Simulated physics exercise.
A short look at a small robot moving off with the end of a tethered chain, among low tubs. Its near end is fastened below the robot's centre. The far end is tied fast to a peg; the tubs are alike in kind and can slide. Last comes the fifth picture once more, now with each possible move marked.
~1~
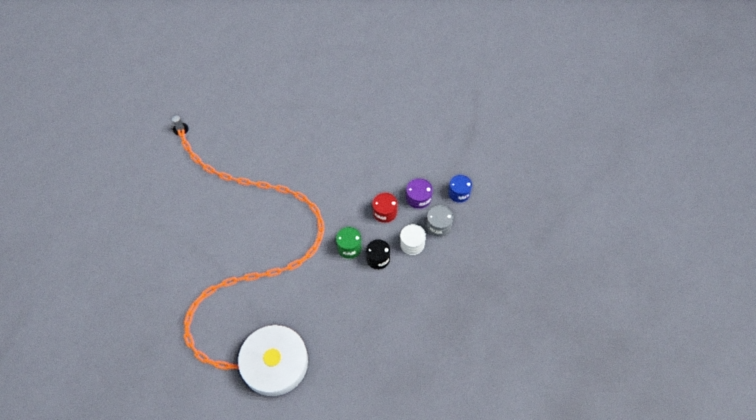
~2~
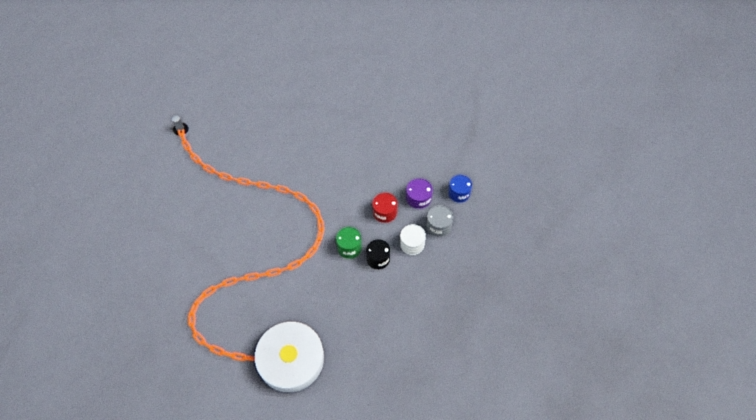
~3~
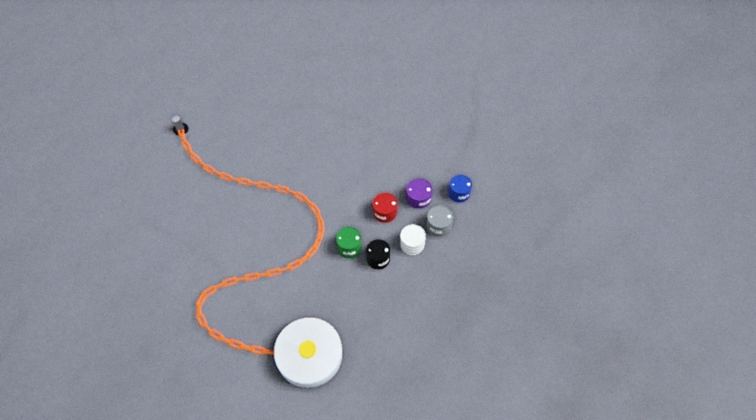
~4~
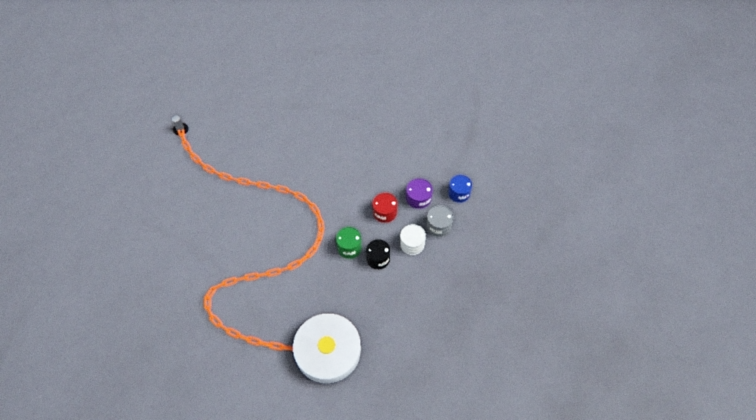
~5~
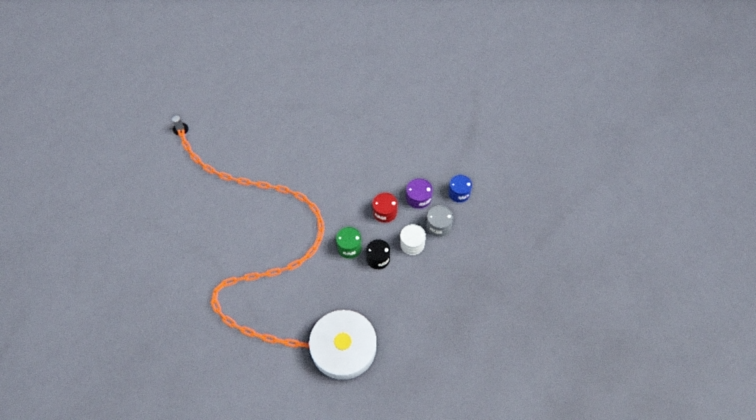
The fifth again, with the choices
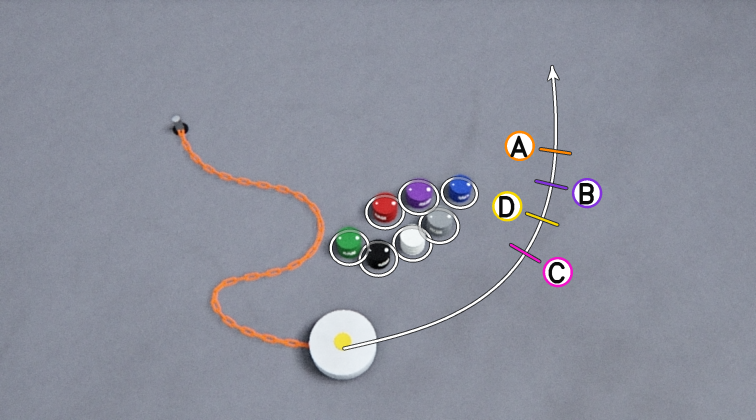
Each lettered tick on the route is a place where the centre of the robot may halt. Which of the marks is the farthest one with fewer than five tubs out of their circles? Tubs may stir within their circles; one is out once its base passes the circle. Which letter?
No farther than A.
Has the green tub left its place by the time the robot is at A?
By then, yes.
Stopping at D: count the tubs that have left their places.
By then, none.
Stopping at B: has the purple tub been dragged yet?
By then, no.
On the copy, A at (555, 151); B at (551, 185); C at (525, 253); D at (542, 219); the route from (344, 349) via (537, 231) to (552, 67).
On A. First, robot (465, 306).
Then, robot (540, 224).
Finally, robot (558, 146); white tub (411, 230); black tub (381, 233); green tub (359, 224); three over the rings.
By contrast, B is within the limit but short; C is within the limit but short; D is within the limit but short.
